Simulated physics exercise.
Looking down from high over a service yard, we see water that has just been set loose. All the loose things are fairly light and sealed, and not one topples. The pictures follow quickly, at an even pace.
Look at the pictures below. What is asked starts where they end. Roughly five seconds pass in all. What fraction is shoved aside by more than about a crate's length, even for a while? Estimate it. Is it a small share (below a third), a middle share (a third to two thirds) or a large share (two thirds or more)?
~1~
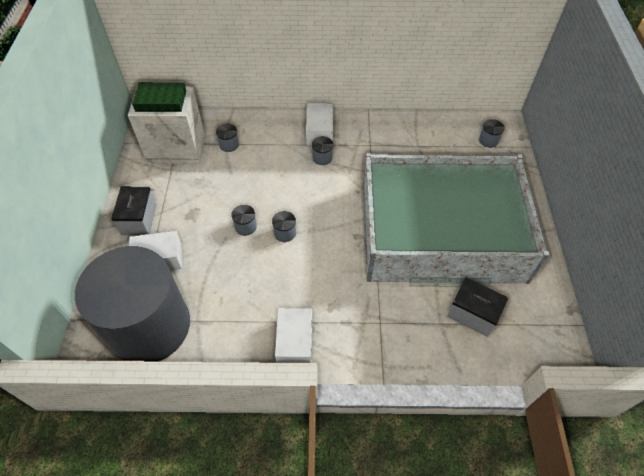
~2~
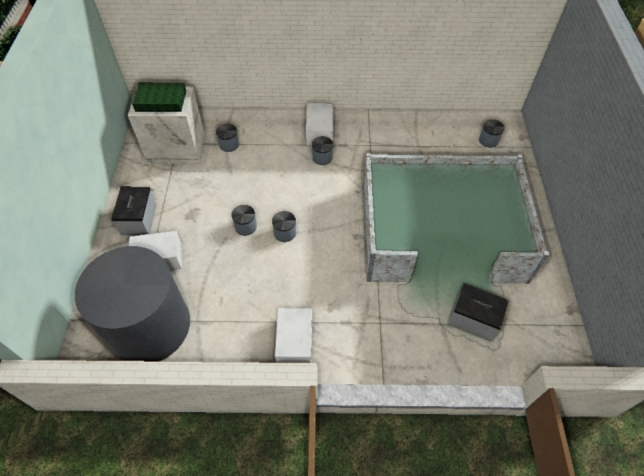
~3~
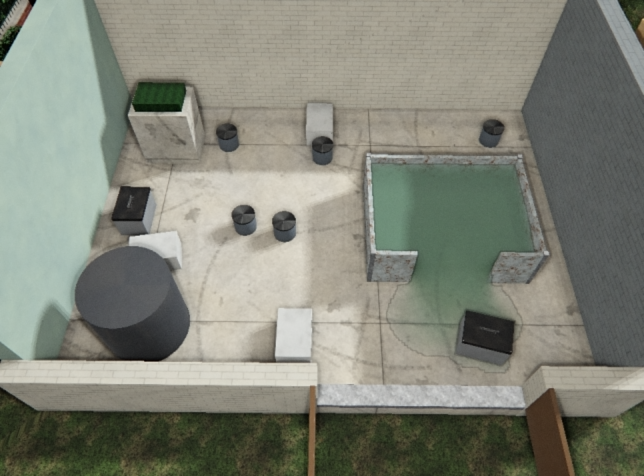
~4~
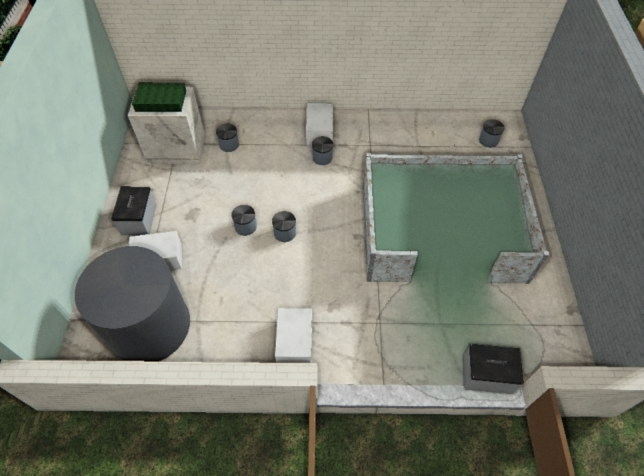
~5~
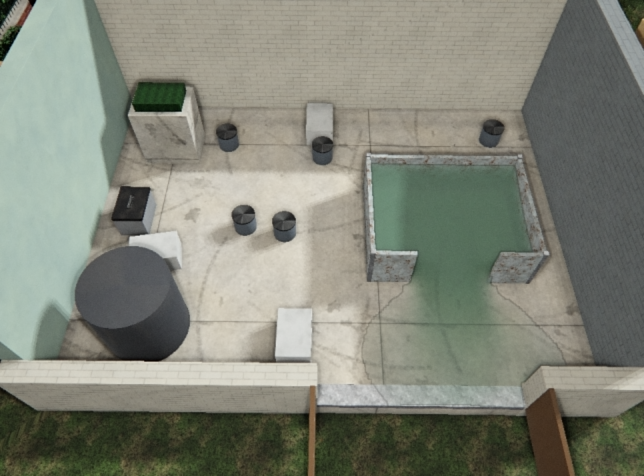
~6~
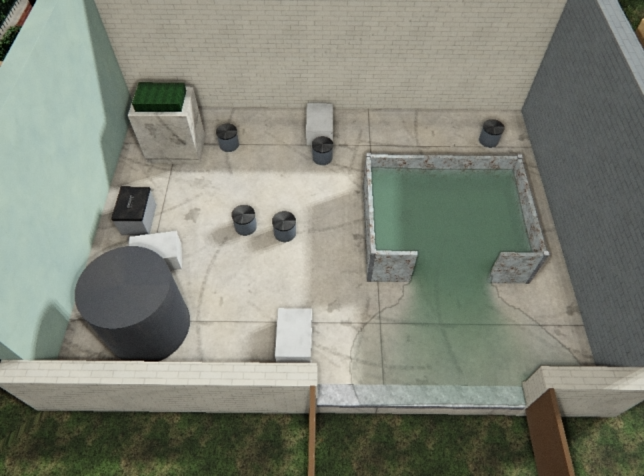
A small share, below a third.
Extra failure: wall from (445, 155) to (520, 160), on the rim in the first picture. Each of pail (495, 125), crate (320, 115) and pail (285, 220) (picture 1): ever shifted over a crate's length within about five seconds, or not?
In turn: Cleared that distance, cleared that distance, stayed short.
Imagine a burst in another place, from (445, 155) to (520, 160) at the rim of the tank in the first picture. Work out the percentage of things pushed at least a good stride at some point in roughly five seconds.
About 50 %.
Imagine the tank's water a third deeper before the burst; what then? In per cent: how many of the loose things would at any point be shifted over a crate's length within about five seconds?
Something like 10 % of the loose things.
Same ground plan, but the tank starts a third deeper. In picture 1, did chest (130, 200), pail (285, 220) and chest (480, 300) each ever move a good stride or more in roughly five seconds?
Item by item: Missed the mark, then missed the mark, then cleared the mark.
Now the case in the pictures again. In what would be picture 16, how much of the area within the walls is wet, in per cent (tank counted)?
30 in a hundred, roughly.
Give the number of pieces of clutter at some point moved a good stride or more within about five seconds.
The count is 1.
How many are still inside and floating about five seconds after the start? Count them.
0 in all.
A moment on, 1 of 10 are well off their spots; 0 afloat.
Next, 1 of 10 are well off their spots; 0 afloat.
Later, 1 of 10 are well off their spots; 0 afloat.
In the end, 1 of 10 are well off their spots, and 1 have been at some point; 0 afloat.
